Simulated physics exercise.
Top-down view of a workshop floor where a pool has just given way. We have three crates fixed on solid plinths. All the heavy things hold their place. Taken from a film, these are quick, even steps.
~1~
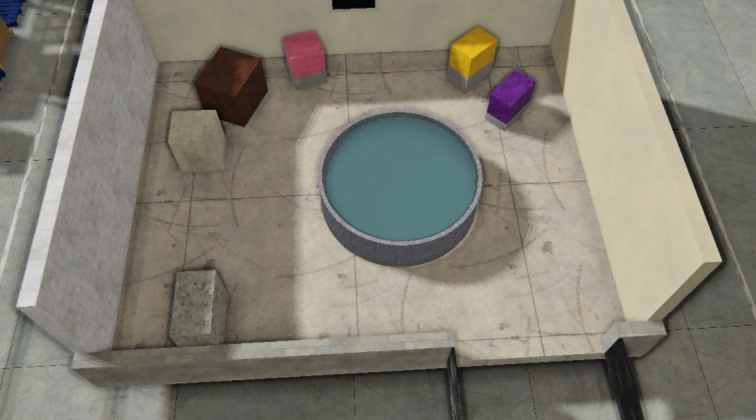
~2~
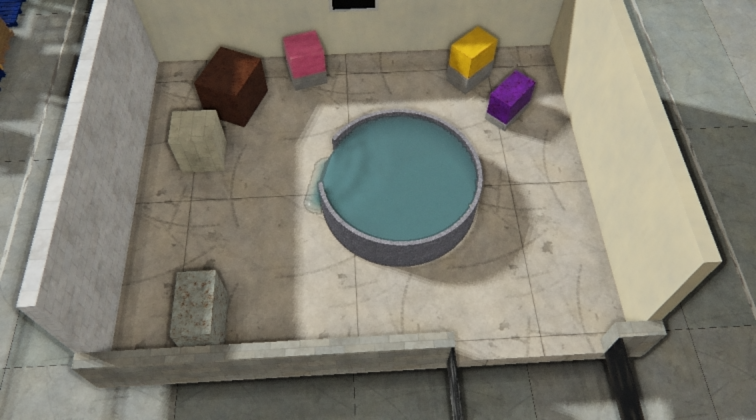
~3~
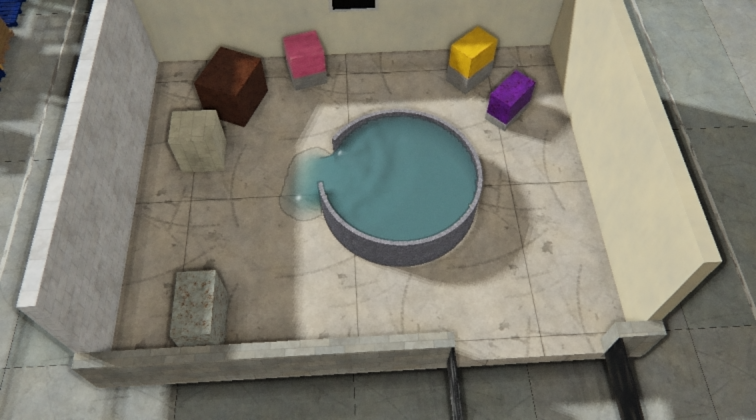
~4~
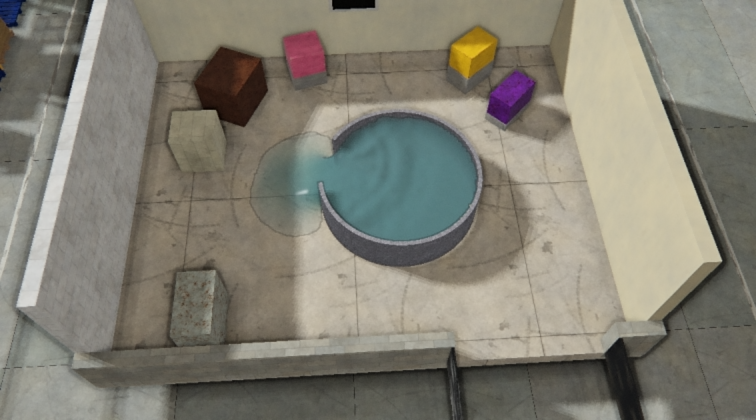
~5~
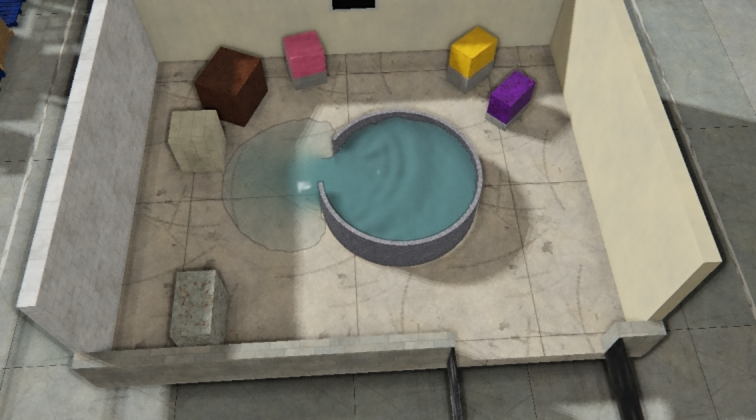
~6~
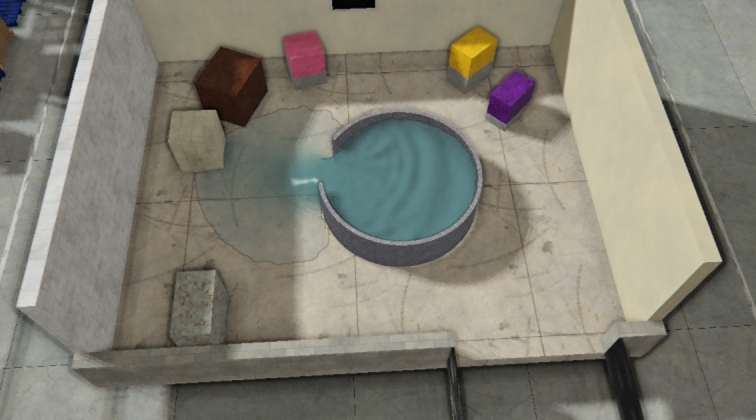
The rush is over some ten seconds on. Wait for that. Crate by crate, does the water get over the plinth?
My prediction: Purple crate: Clear, yellow crate: Clear, pink crate: Clear.
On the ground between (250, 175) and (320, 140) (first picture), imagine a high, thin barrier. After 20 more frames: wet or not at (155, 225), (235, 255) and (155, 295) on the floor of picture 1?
The first point comes out inundated, the next inundated, the last inundated.
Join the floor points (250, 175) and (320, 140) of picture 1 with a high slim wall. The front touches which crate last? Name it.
That would be the crate marked purple.
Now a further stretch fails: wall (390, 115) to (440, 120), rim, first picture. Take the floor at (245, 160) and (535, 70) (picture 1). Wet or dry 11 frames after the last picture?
I'd expect the first point to stay dry and the second point to be reached.
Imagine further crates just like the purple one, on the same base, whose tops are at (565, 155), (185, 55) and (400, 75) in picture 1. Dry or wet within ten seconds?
Respectively: Comes through fine, is reached and comes through fine.
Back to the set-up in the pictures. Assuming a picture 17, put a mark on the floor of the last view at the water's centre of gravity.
The water centres close to (333, 188).
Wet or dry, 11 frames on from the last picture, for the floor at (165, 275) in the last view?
I'd expect that place to be drenched.
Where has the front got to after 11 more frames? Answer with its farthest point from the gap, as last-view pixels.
The farthest point of the front sits at (159, 63).
A moment on, water covers 25 % of the floor; the purple crate not reached, the yellow crate not reached, the pink crate water round its plinth.
Next, water covers 30 % of the floor; the purple crate not reached, the yellow crate not reached, the pink crate water round its plinth.
Then, water covers 40 % of the floor; the purple crate not reached, the yellow crate not reached, the pink crate water round its plinth.
Later, water covers 60 % of the floor; the purple crate water round its plinth, the yellow crate water round its plinth, the pink crate water round its plinth.
In the end, water covers 90 % of the floor; the purple crate stayed above the water, the yellow crate stayed above the water, the pink crate stayed above the water.
